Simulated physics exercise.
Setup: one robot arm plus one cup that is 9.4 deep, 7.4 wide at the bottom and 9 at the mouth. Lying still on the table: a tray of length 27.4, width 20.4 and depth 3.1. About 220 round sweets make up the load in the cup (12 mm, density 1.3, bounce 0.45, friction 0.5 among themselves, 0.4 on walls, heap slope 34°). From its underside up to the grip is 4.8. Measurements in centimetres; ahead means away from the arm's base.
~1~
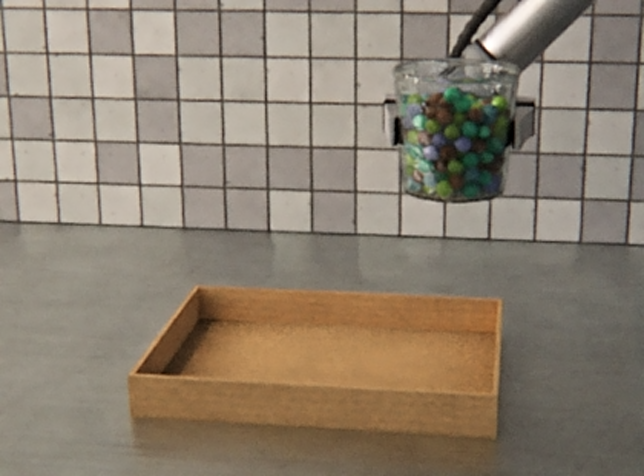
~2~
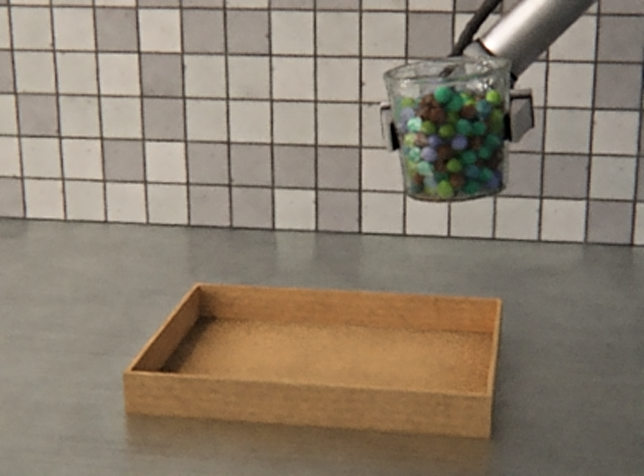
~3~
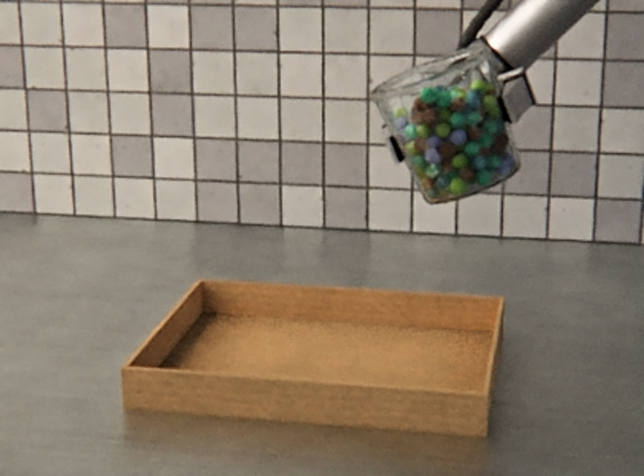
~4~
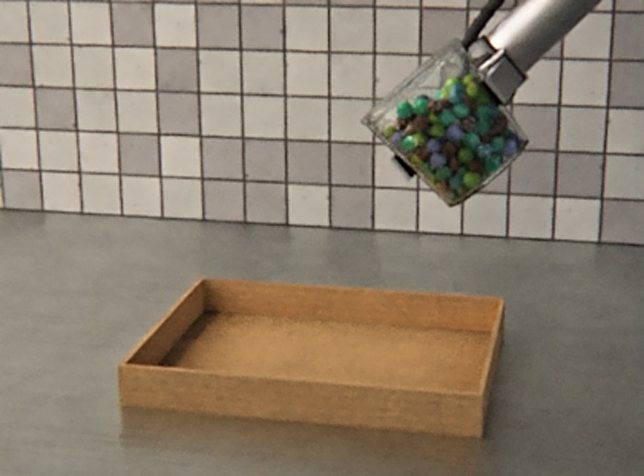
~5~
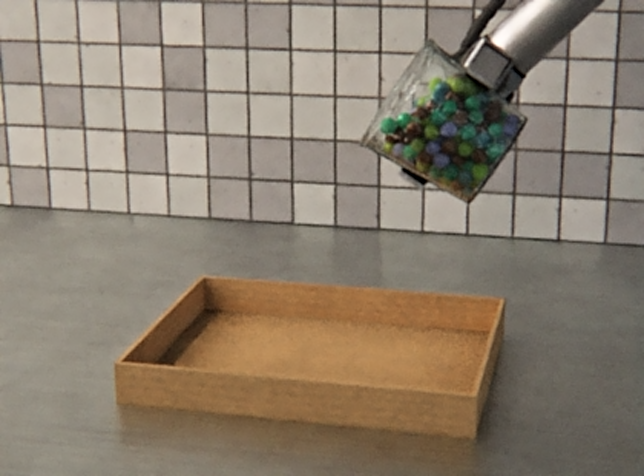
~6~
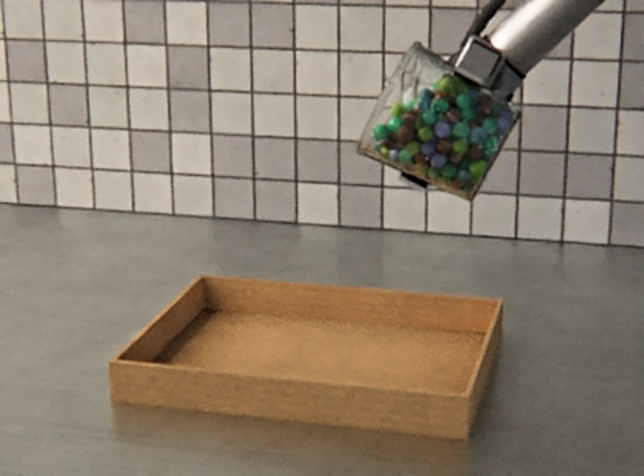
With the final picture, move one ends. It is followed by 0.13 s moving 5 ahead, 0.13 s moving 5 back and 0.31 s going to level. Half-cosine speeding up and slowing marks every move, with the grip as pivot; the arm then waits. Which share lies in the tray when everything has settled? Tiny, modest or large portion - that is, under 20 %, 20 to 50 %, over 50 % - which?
A modest portion.
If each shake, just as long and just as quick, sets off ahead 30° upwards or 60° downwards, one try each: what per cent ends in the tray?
First try some 45 %, second try some 5 %.
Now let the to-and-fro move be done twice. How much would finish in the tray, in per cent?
I'd expect something close to 45 per cent.
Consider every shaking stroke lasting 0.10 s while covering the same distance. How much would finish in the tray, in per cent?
In that case it would be near 40 percent.
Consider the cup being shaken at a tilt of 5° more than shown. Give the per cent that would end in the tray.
Roughly 40 percent then.
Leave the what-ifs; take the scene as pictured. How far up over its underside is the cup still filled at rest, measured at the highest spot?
Around 8.0 cm up.
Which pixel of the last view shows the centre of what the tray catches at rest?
Centre estimate: Around (250, 347).
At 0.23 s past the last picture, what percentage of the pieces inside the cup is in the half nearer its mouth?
65 %.
Then, 0.23 s on, tilted 64° forward, highest piece 24 above the table; 181 in the cup, 38 in flight or on a rim.
Then, 0.46 s on, tilted 19° forward, highest piece 25 above the table; 154 in the cup, 63 in the tray, 2 in flight or on a rim.
Then, 0.77 s on, level, highest piece 24 above the table; 153 in the cup, 62 in the tray, 4 on the table or floor.
Then, 1.82 s on, level, highest piece 24 above the table; 153 in the cup, 62 in the tray, 4 on the table or floor.
In the end, 153 in the cup, 62 in the tray, 4 on the table or floor. That is 28 % in the tray.
